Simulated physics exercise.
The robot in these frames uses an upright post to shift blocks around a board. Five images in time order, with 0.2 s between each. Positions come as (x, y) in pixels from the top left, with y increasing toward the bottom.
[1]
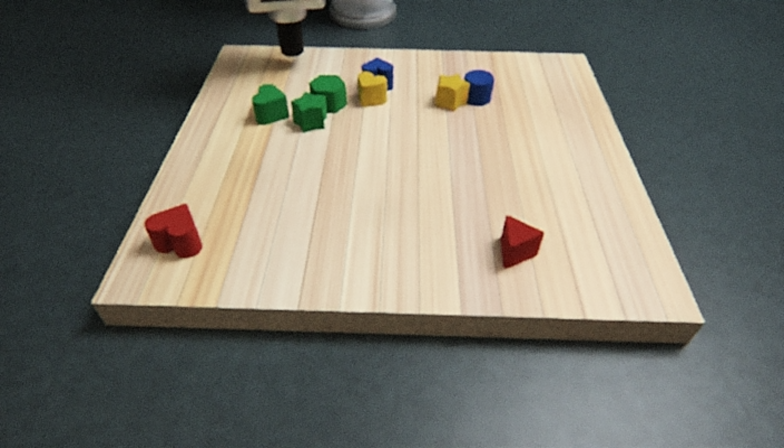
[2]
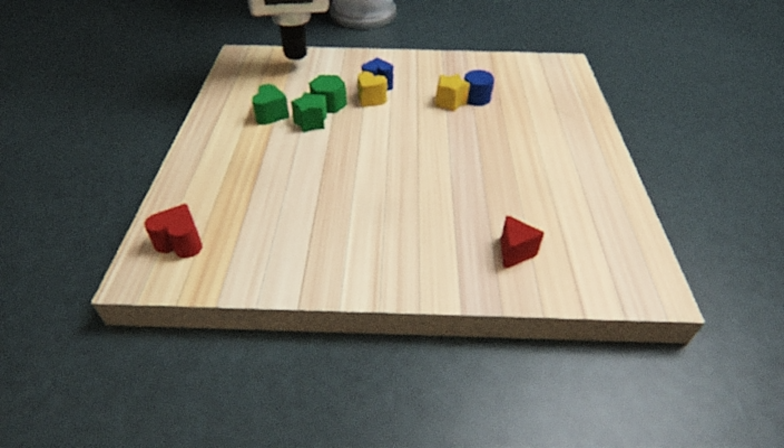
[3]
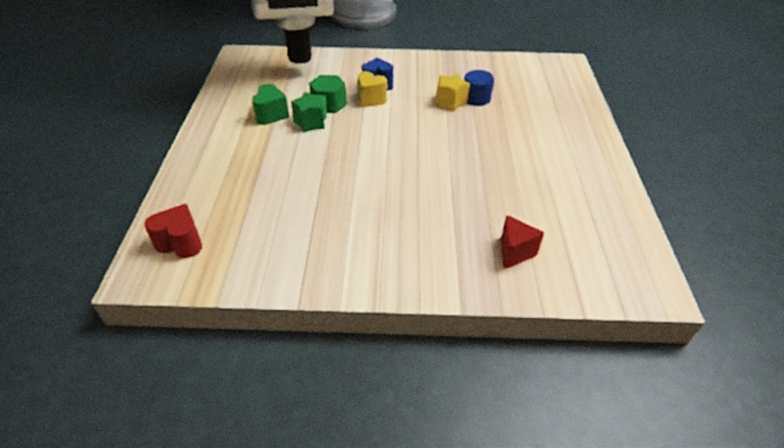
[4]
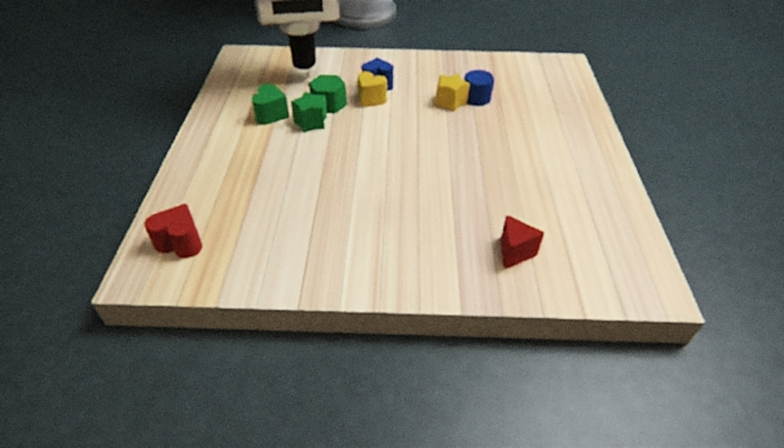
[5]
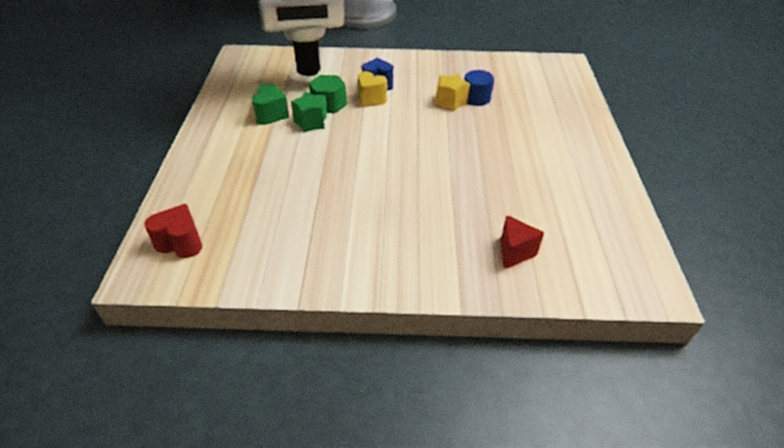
The robot's dark post moves slightly down and right toward the green blocks, which stay still.
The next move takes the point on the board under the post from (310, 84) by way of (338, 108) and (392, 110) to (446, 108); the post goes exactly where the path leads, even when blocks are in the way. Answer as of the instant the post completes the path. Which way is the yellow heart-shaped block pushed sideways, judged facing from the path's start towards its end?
It gets pushed left.
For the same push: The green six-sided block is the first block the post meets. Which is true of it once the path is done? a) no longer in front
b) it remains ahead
I choose a.
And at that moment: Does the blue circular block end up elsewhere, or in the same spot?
Once the path ends, it is somewhere new.
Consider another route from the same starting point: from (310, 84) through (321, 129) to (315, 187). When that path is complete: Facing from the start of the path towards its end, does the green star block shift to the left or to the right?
Sideways, to the right.
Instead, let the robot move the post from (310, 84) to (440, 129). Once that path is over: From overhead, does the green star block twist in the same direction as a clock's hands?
Final answer: Yes.
The first path, step by step. One third of the way, post (337, 95); green star block (310, 104), turned 35° clockwise; green six-sided block (349, 102), turned 10° clockwise.
Two thirds of the way, post (392, 97); green star block (310, 104), turned 35° clockwise; green six-sided block (358, 107), turned 55° clockwise; yellow heart-shaped block (392, 75), turned 80° anticlockwise.
At the end, post (447, 95); green star block (310, 104), turned 35° clockwise; green six-sided block (358, 107), turned 55° clockwise; yellow heart-shaped block (392, 75), turned 80° anticlockwise; yellow star block (474, 80); blue circular block (496, 73).
